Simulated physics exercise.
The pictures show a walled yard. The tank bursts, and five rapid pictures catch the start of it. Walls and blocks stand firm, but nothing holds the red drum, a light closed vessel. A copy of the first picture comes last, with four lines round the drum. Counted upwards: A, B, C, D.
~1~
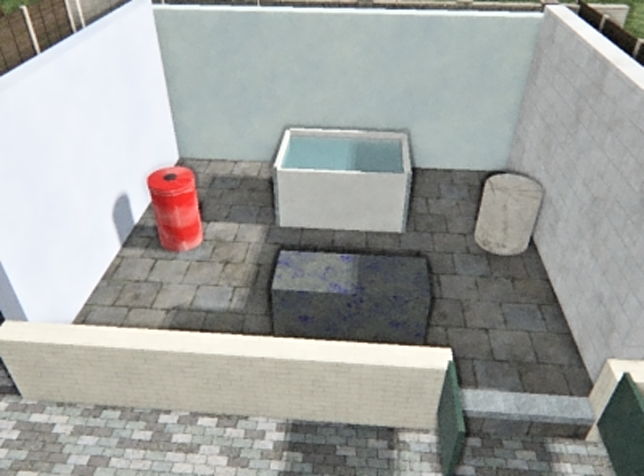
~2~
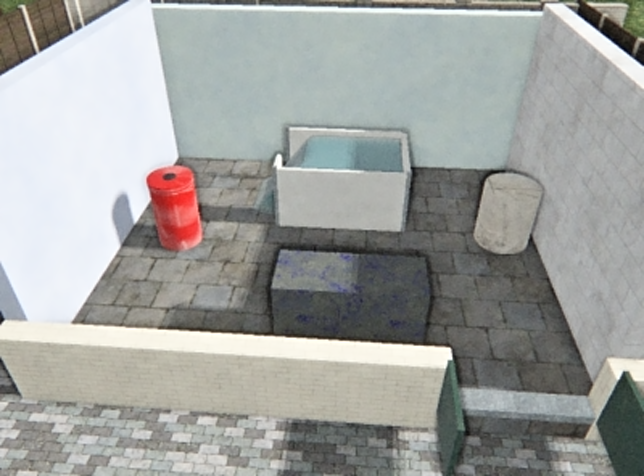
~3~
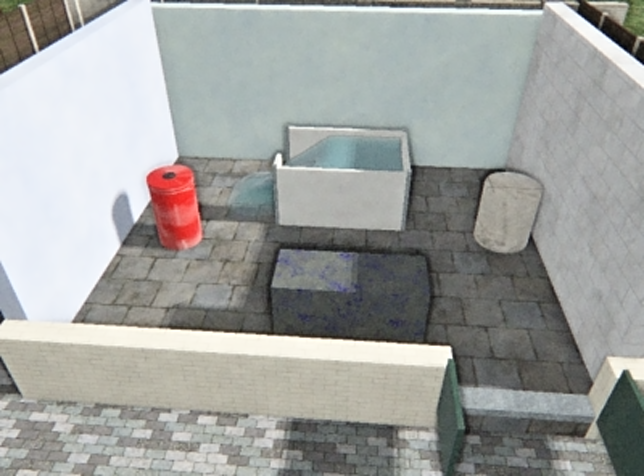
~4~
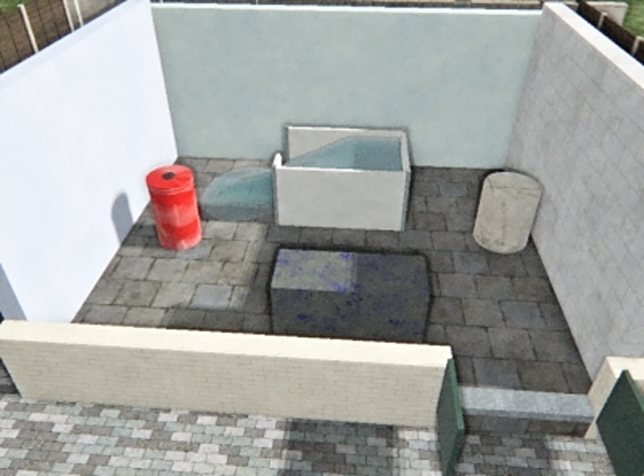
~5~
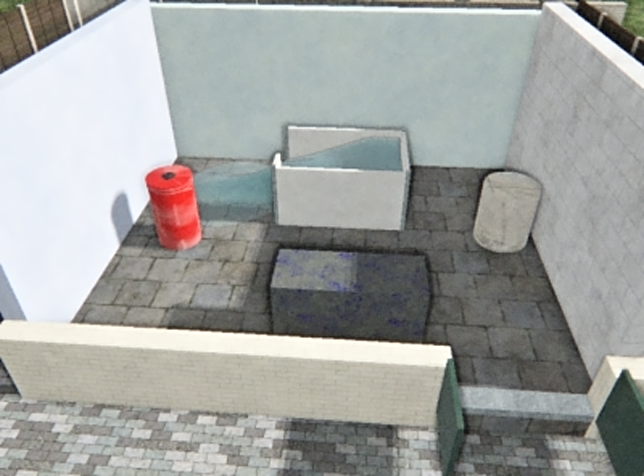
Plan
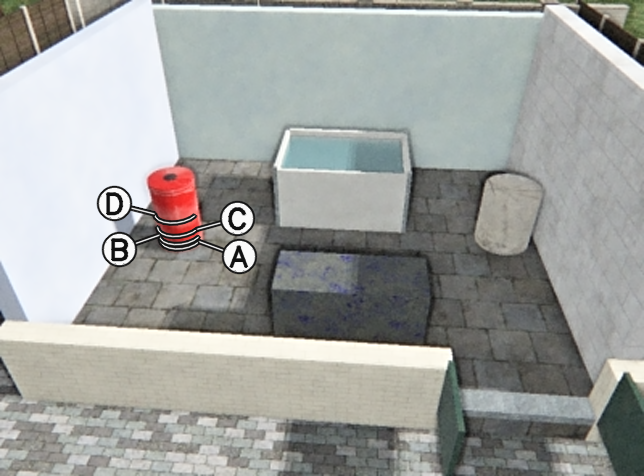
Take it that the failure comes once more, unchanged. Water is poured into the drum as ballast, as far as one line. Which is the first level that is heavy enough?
Choose D.
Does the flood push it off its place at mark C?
Yes, it does.
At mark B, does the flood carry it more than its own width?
Yes.
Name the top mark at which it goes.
C.
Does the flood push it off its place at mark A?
Yes, that goes wrong.
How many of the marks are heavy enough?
One of them.
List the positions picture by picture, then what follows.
Lid of the red drum at (170, 177); tank full, its middle at (344, 155); open gate at (527, 358), in the first frame.
In the second frame, 2 % of the ground wet, in view closest to the drum at (259, 203).
In the third frame, 4 % of the ground wet, in view closest to the drum at (236, 206).
In the fourth frame, 7 % of the ground wet, in view closest to the drum at (212, 211).
Lid of the red drum at (168, 176); 11 % of the ground wet, in view closest to the drum at (207, 221), in the fifth frame.
On the marked copy, A at (175, 249); B at (174, 244); C at (172, 236); D at (169, 223); from the bottom up A, B, C, D.
For mark A, it is pushed about 4 times its own width away.
For mark B, it is pushed about twice its own width away.
For mark C, it is pushed about its own width away.
For mark D, it does not move.
